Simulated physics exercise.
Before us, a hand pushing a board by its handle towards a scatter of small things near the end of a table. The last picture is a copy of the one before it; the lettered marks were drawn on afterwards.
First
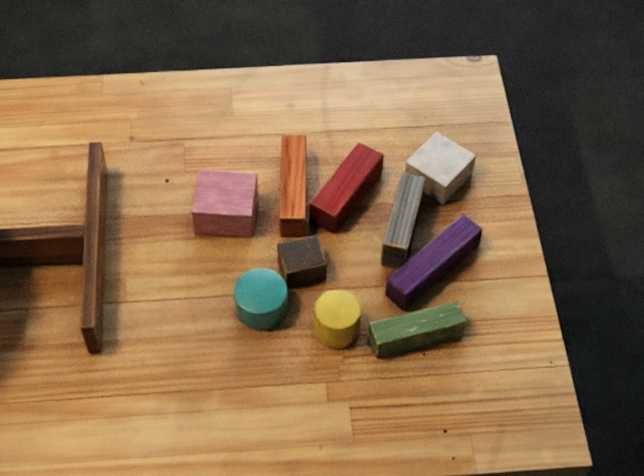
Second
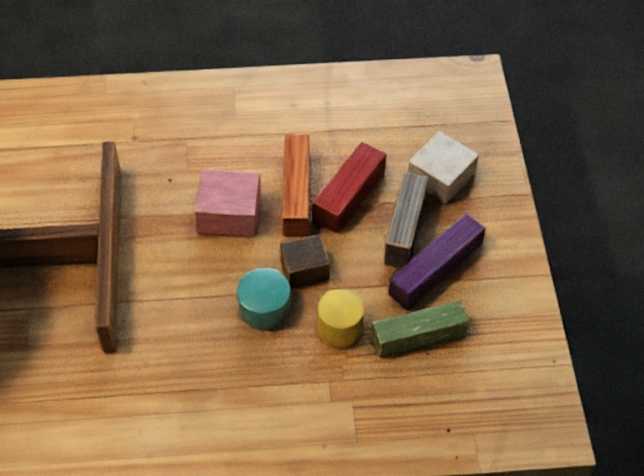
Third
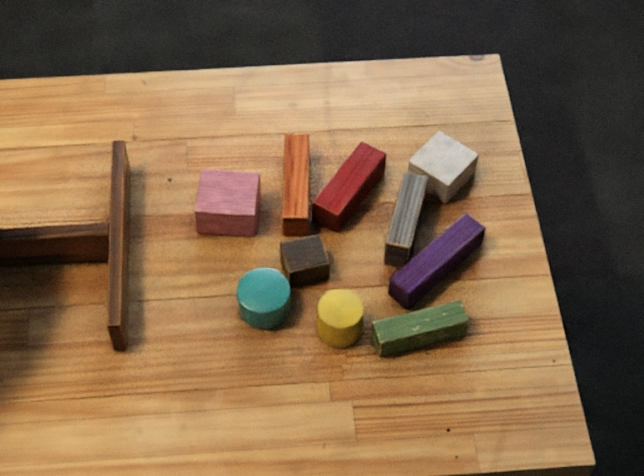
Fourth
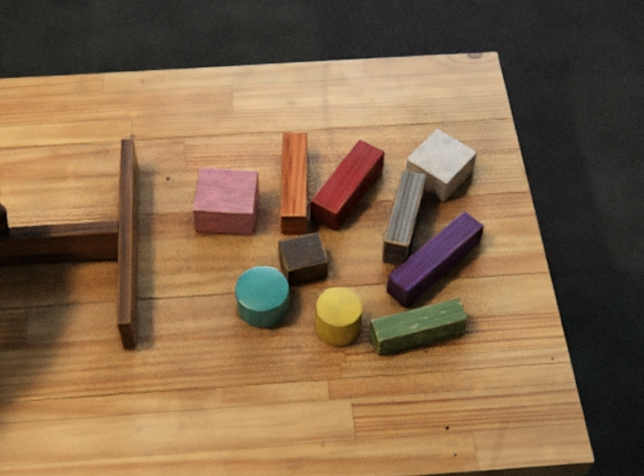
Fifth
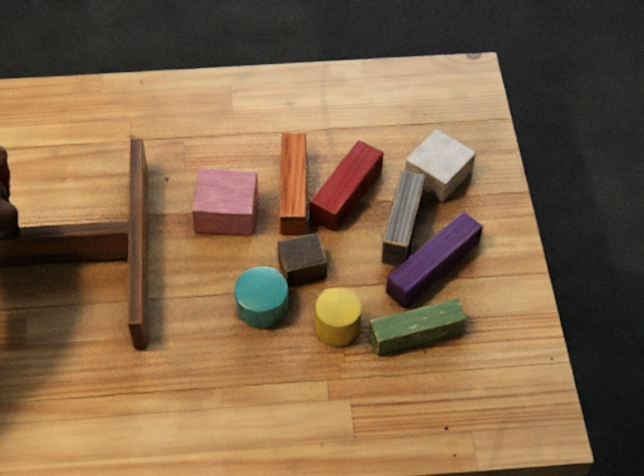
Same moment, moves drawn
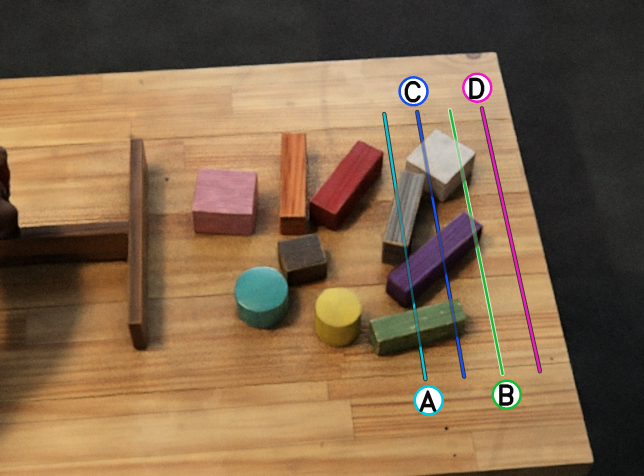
On a wooden table, a dark wooden board with a handle sliding slowly right towards ten motionless coloured blocks, a hand appearing behind.
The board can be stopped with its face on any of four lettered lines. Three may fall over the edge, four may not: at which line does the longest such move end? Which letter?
Line C.
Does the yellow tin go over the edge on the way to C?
By then, no.
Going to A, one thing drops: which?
The white block.
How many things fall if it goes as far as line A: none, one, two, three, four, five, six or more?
In all, one.
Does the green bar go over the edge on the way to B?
No.
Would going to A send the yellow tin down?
By then, no.
On the copy, A at (403, 236); B at (474, 231); C at (439, 234); D at (509, 229).
On C. First, board (245, 218); red stick (361, 184); orange stick (321, 182).
Then, board (354, 212); white block (495, 154); purple stick (471, 262).
Finally, board (437, 206); white block over the edge; purple stick over the edge; three fallen.
By contrast, A is within the limit but short; B drops five; D drops six.
